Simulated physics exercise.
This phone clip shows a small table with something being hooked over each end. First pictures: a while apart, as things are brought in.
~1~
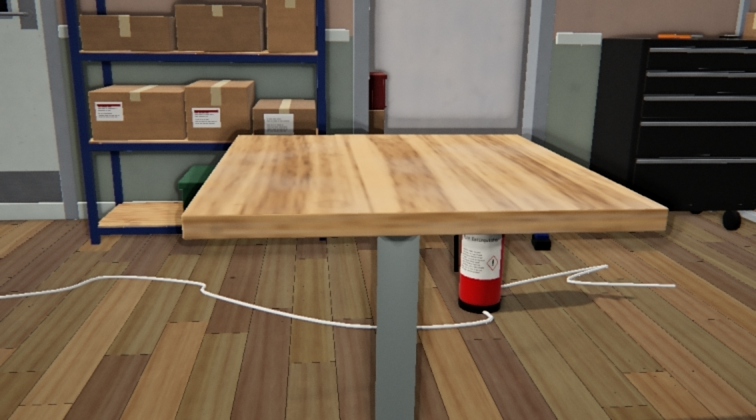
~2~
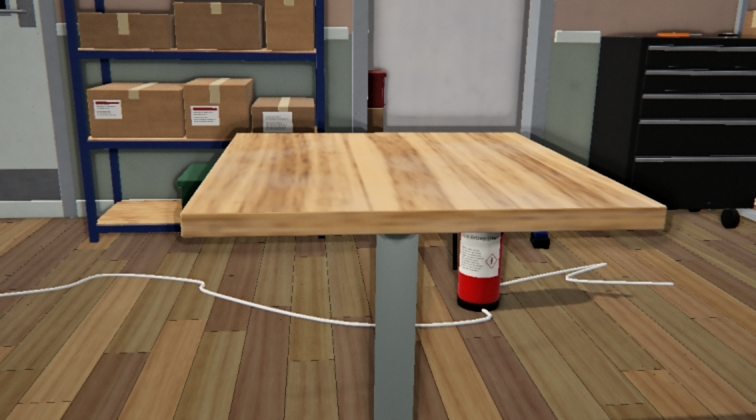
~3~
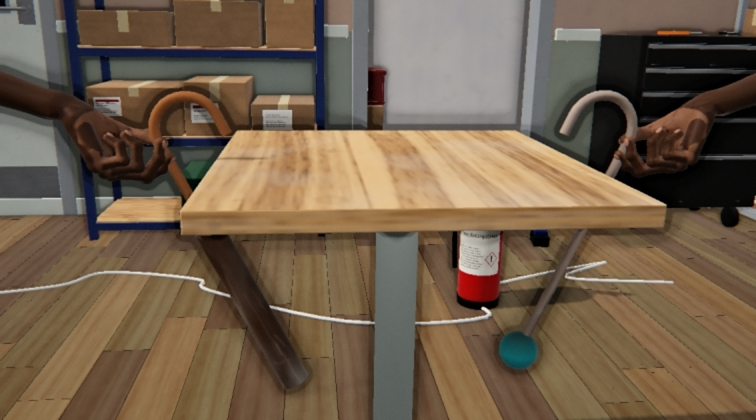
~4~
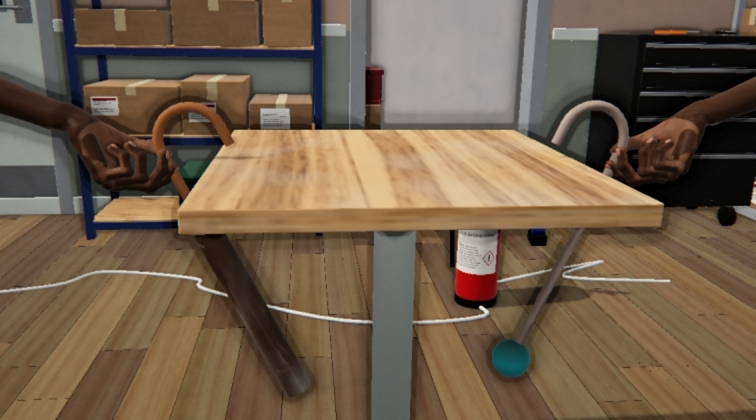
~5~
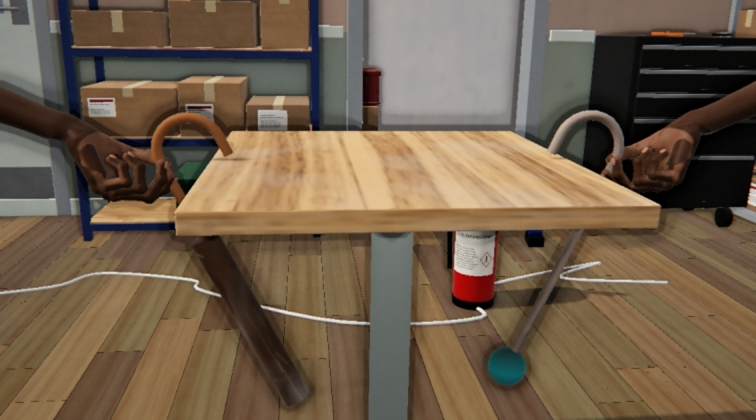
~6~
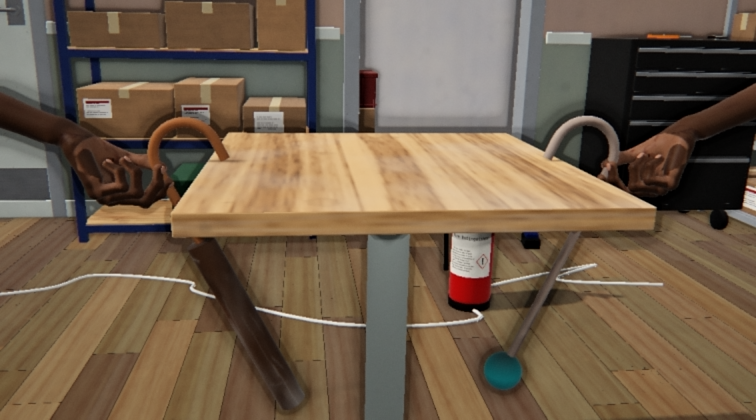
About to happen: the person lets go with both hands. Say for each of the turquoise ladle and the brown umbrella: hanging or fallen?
Outcome: My guess is the turquoise ladle holds fast; my guess is the brown umbrella holds fast.
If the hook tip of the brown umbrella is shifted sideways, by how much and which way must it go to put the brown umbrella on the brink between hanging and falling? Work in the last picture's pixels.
Move it 16 pixels left.
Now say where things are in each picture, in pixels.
In the first frame, table (400, 172).
In the second frame, table (399, 170).
In the third frame, still on the way; turquoise ladle (555, 233); table (399, 168).
In the fourth frame, still on the way; brown umbrella (250, 254); table (397, 167).
In the fifth frame, still on the way; turquoise ladle (542, 251); table (394, 168).
In the sixth frame, in place, still held; turquoise ladle (538, 256); brown umbrella (245, 268); table (390, 170).
Then, 0.28 s after the last picture, turquoise ladle at rest near (539, 257); brown umbrella at rest near (244, 269).
Then, 0.56 s after the last picture, turquoise ladle at rest near (540, 257); brown umbrella at rest near (242, 269).
Then, 0.88 s after the last picture, turquoise ladle at rest near (540, 257); brown umbrella at rest near (243, 269).
At rest, the turquoise ladle hangs from the table, near (539, 257); the brown umbrella hangs from the table, near (245, 268).
